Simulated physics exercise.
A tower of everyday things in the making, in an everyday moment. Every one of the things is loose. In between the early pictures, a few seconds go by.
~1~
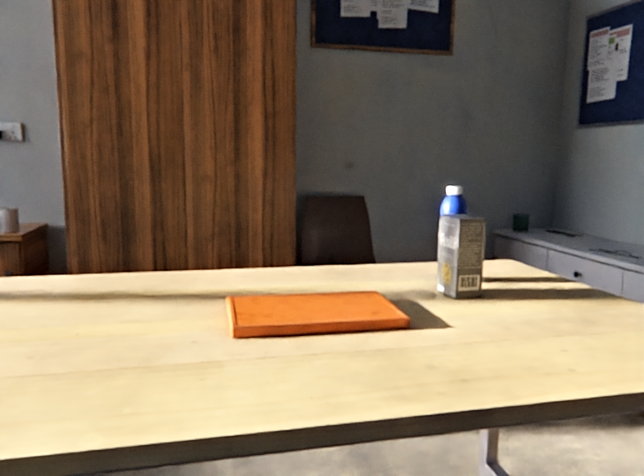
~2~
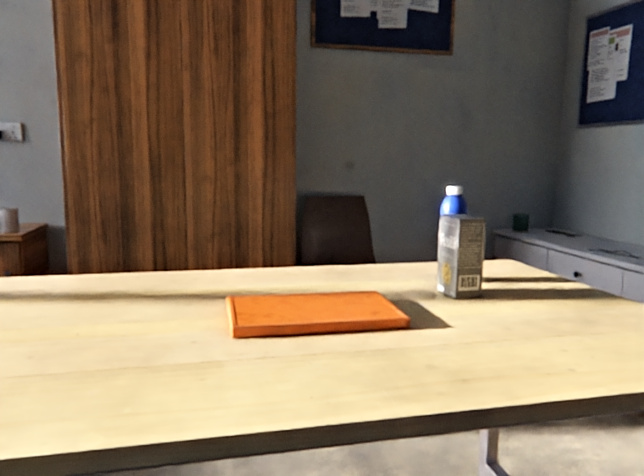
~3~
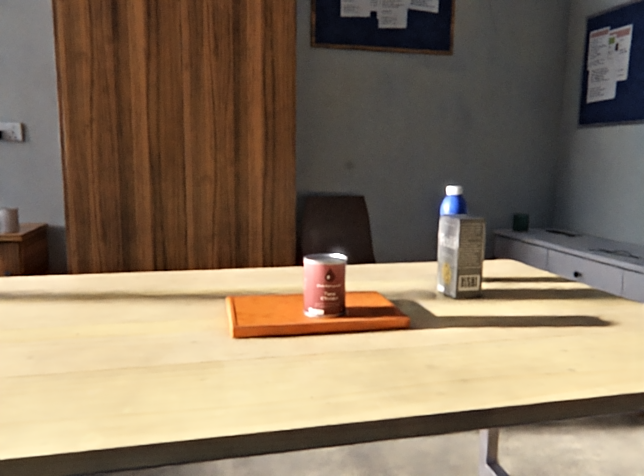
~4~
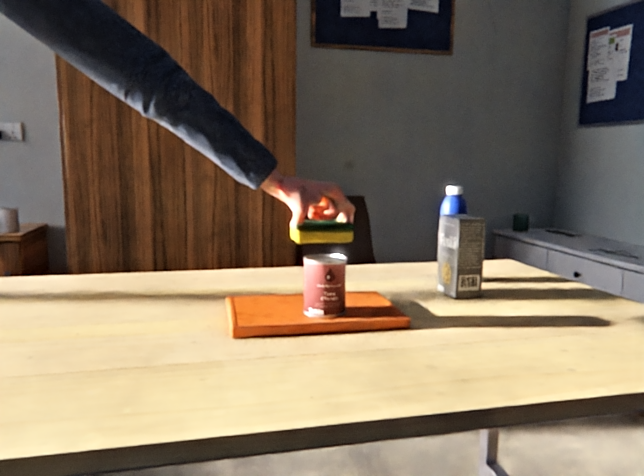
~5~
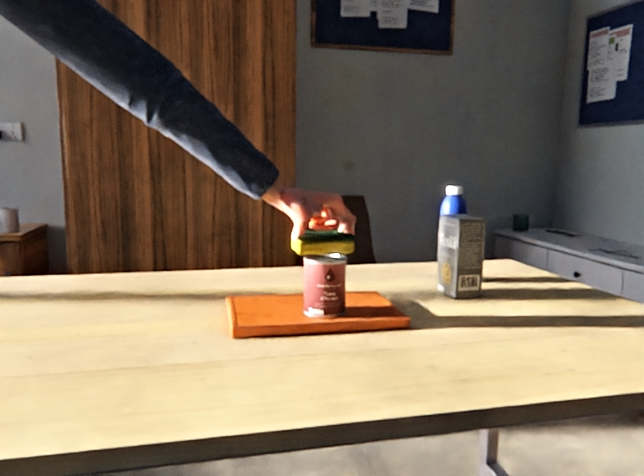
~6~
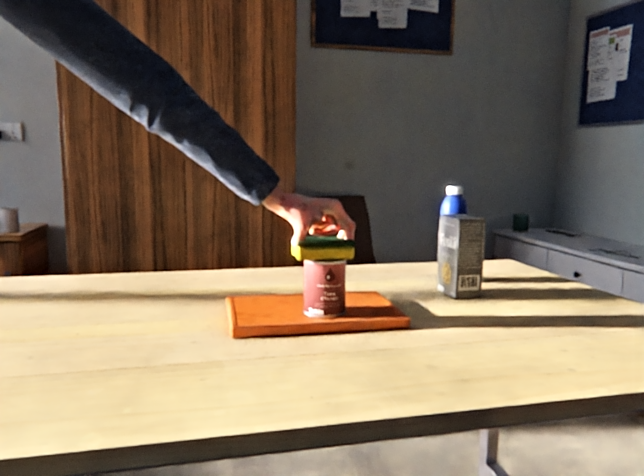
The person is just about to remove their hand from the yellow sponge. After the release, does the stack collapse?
No, the pile is stable.
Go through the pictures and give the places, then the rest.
In the first picture, the last thing is not in view yet.
In the second picture, the last thing is not in view yet; orange tray (313, 312).
In the third picture, the last thing is not in view yet.
The fourth picture shows on its way; yellow sponge (321, 231); orange tray (313, 312).
The fifth picture shows on its way; yellow sponge (323, 243).
The sixth picture shows set down, still held; yellow sponge (323, 248); orange tray (313, 312).
Then, 0.70 s later than the last frame, all is still.
Then, 1.60 s later than the last frame, yellow sponge resting near (323, 249).
When it is over, all 5 as before. End places, in pixels of the last picture, yellow sponge near (323, 249). The pile stays up.
